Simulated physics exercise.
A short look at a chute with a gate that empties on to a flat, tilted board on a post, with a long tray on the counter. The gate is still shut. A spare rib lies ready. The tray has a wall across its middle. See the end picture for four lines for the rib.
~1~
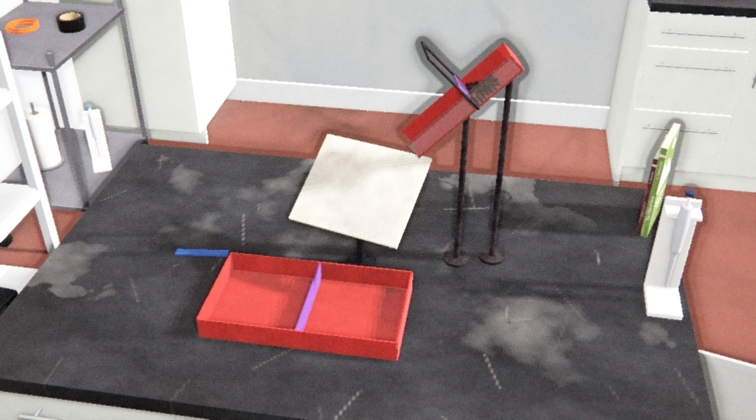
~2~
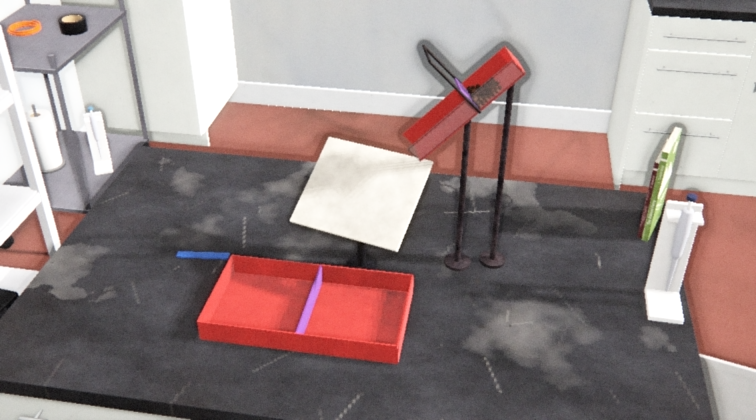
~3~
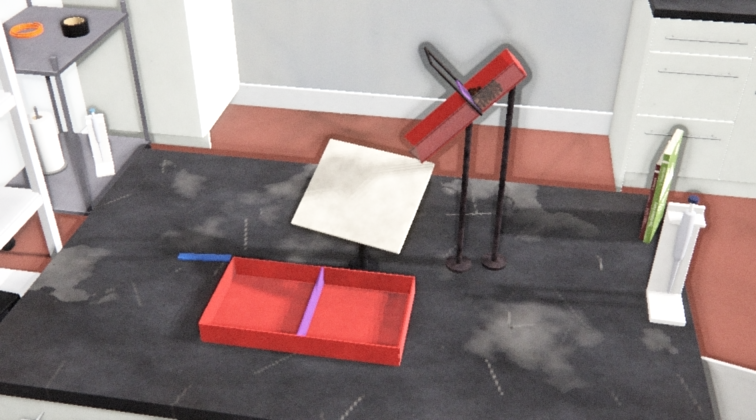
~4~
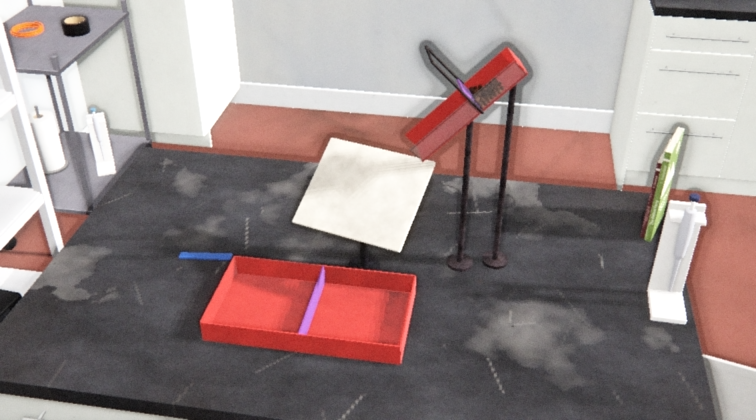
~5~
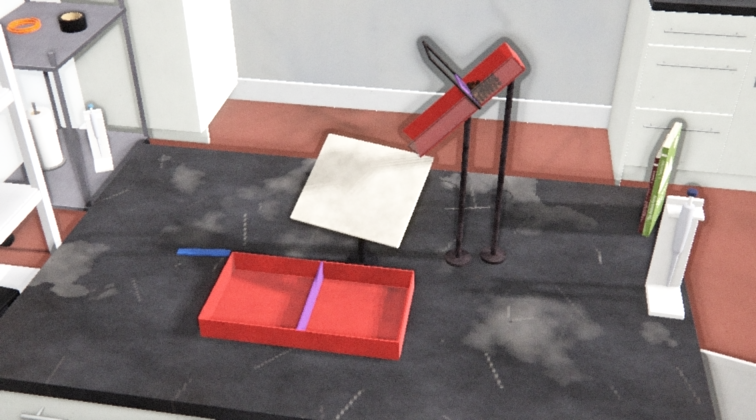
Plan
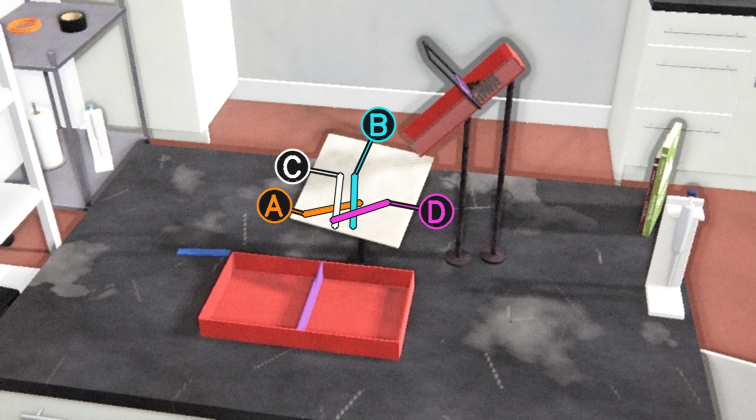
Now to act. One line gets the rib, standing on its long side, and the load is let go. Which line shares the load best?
Go for A.
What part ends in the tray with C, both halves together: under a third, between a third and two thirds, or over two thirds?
It is over two thirds.
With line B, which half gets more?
The right half.
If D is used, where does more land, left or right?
More lands on the left.
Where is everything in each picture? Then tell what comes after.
In the first picture, load behind the gate at (479, 90), allspice berries; lip of the chute at (416, 151), sloping fairly steeply.
In the second picture, middle of the board at (361, 191), tilted fairly steeply; middle of its low edge at (342, 235); of its high edge at (380, 149).
In the third picture, front corners of the tray at (199, 323) and (399, 348); front end of its middle wall at (297, 335); gate still shut at (462, 90).
In the fourth picture, middle of the load at (483, 94); lip at (420, 154).
In the fifth picture, middle of the load at (481, 90); lip at (418, 150).
On the marked copy, line A from (359, 202) to (305, 214); line B from (354, 176) to (353, 226); line C from (340, 175) to (335, 225); line D from (387, 202) to (333, 220).
With A, of what is caught, about two thirds in the left half, about a third in the right.
With B, of what is caught, a stray few in the left half, nearly all in the right.
With C, of what is caught, a small part in the left half, nearly all in the right.
With D, of what is caught, all in the left half, none in the right.
